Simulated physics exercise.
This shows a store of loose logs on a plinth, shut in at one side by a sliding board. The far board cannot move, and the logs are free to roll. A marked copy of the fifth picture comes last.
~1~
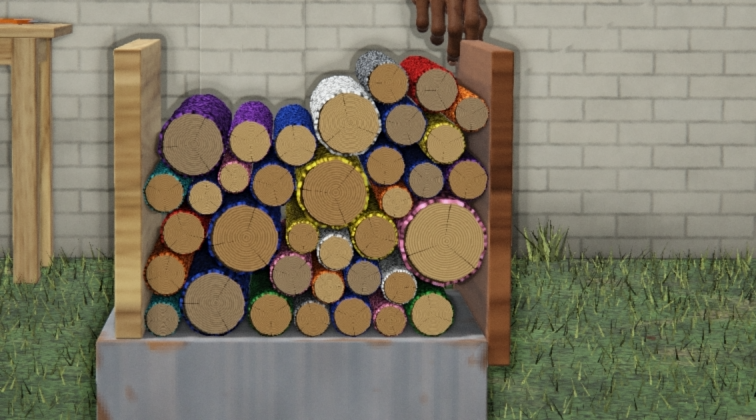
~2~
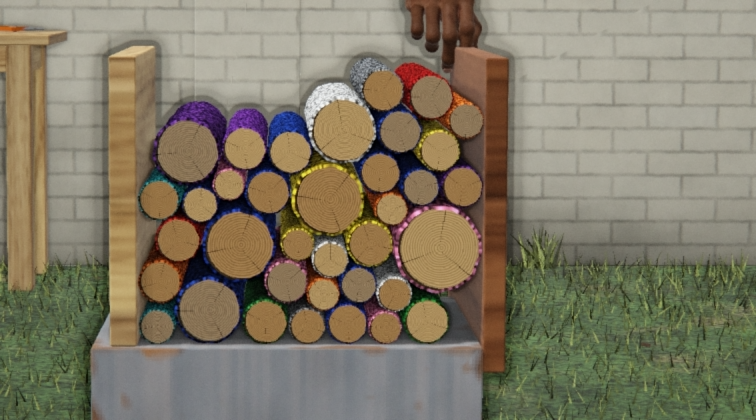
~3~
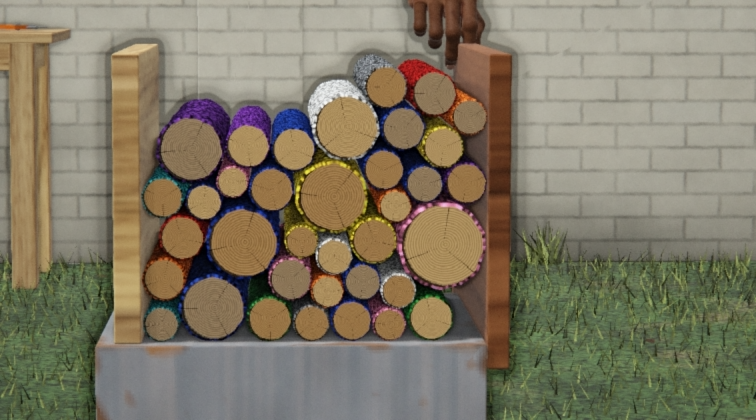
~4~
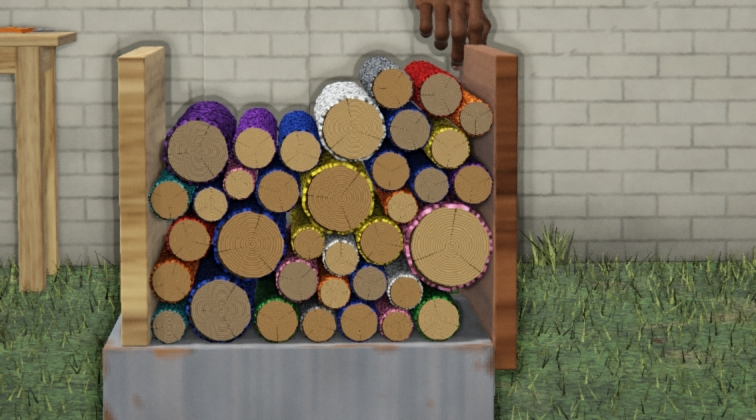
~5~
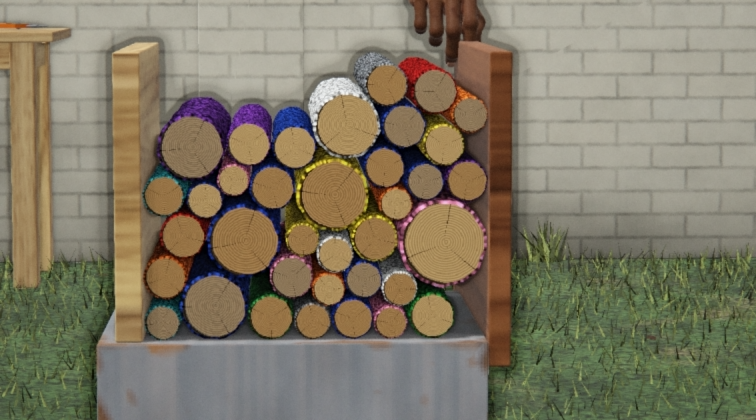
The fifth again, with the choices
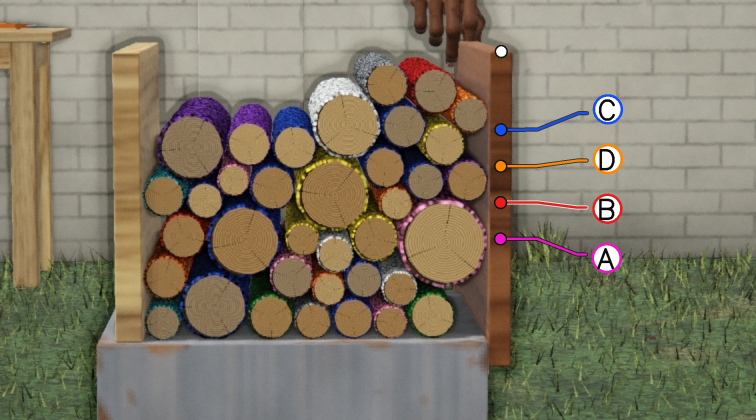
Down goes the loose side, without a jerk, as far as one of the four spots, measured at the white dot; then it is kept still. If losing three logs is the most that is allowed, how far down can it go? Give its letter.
It can be let down to B.
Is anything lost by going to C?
No.
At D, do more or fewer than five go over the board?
It loses fewer than five.
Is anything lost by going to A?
Yes, at A.
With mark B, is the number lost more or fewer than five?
At B, fewer than five.
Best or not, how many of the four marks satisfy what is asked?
The number is three.
On the copy, A at (500, 239); B at (500, 203); C at (501, 130); D at (500, 166); the white dot at (501, 52).
On B. First, top of the board (489, 122).
Then, top of the board (489, 201).
Finally, top of the board (489, 202), two out over the board.
By contrast, A more than three out over the board; C none out over the board; D none out over the board.
